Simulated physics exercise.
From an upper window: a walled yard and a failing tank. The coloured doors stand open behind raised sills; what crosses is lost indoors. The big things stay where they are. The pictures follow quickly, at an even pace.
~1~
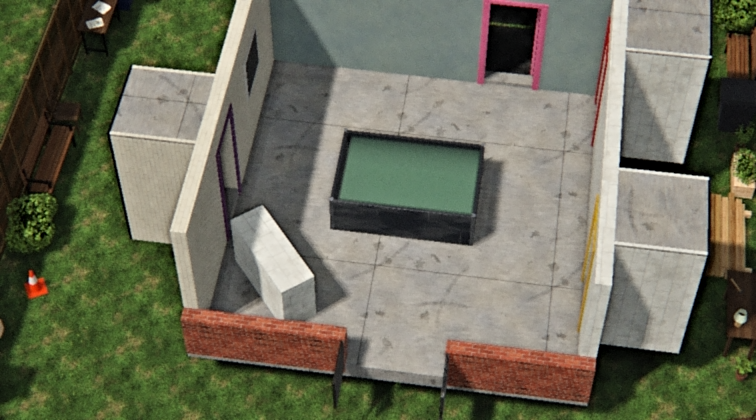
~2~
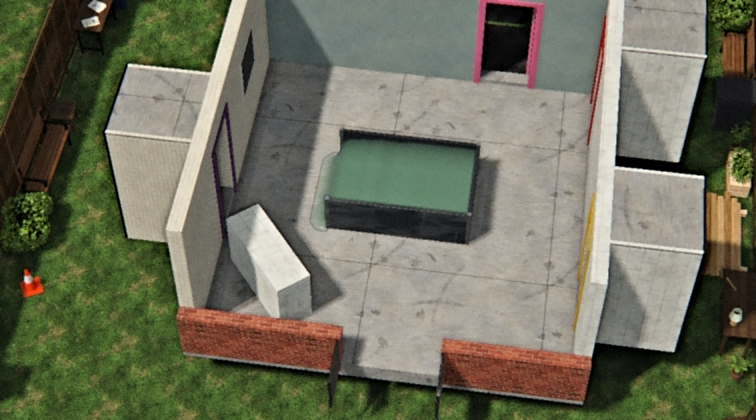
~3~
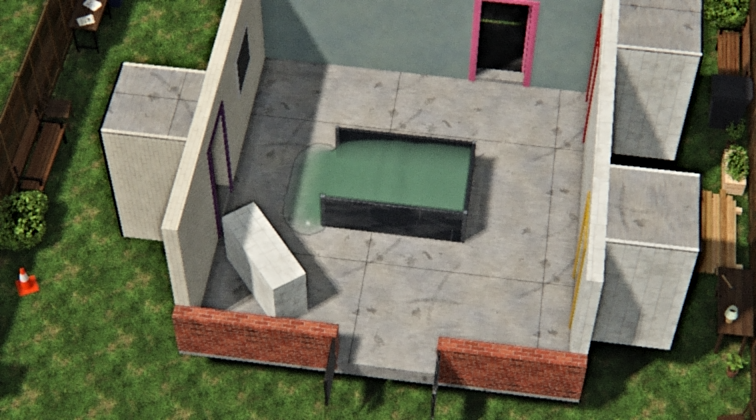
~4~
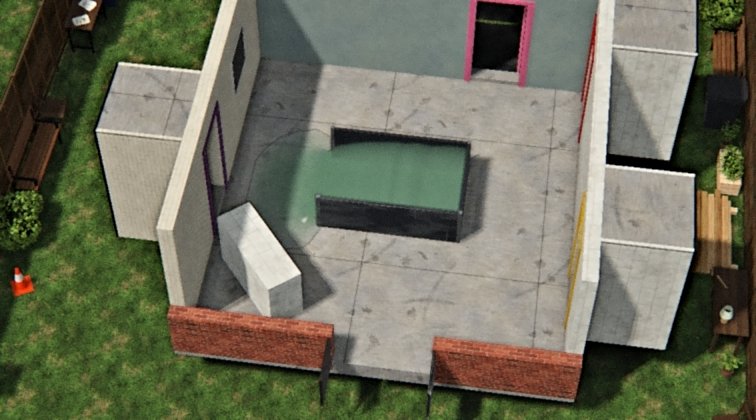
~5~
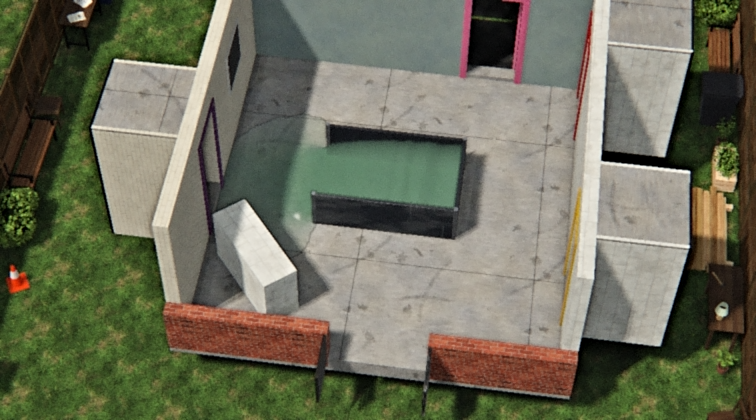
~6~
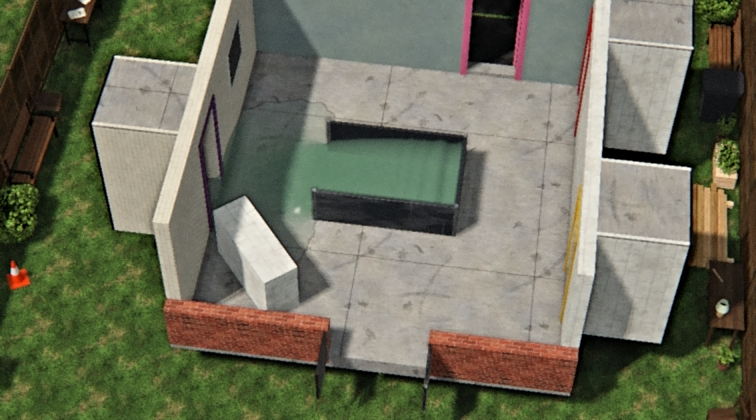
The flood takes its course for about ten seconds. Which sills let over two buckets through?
The purple door floods; the red door floods; the yellow door holds within the limit; the pink door holds within the limit.
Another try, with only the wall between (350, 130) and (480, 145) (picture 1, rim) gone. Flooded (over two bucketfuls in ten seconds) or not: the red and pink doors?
Then: Red door is over; pink door takes more.
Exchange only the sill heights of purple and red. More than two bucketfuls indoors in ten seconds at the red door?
In short: The red one is under.
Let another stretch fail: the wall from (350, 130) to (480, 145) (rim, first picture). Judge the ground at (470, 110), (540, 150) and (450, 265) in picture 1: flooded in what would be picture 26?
One after the other: Wet, awash, no water.
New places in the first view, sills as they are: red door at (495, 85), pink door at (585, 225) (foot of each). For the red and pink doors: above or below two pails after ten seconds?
My reading: The red one takes less; the pink one holds.
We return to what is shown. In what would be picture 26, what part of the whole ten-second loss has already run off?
Some 40 per cent.
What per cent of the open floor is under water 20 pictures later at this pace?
About 55 per cent.
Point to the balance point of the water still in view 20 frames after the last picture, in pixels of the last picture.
Roughly at (312, 175).
A moment on, water covers 20 % of the floor; the purple door over two buckets in, the red door not reached, the yellow door not reached, the pink door not reached.
Next, water covers 30 % of the floor; the purple door far over two buckets in, the red door not reached, the yellow door not reached, the pink door not reached.
Then, water covers 55 % of the floor; the purple door far over two buckets in, the red door not reached, the yellow door not reached, the pink door wet at the sill, nothing in.
Later, water covers 90 % of the floor; the purple door far over two buckets in, the red door over two buckets in, the yellow door wet at the sill, nothing in, the pink door wet at the sill, nothing in.
In the end, water covers 95 % of the floor; the purple door far over two buckets in, the red door far over two buckets in, the yellow door wet at the sill, nothing in, the pink door wet at the sill, nothing in.
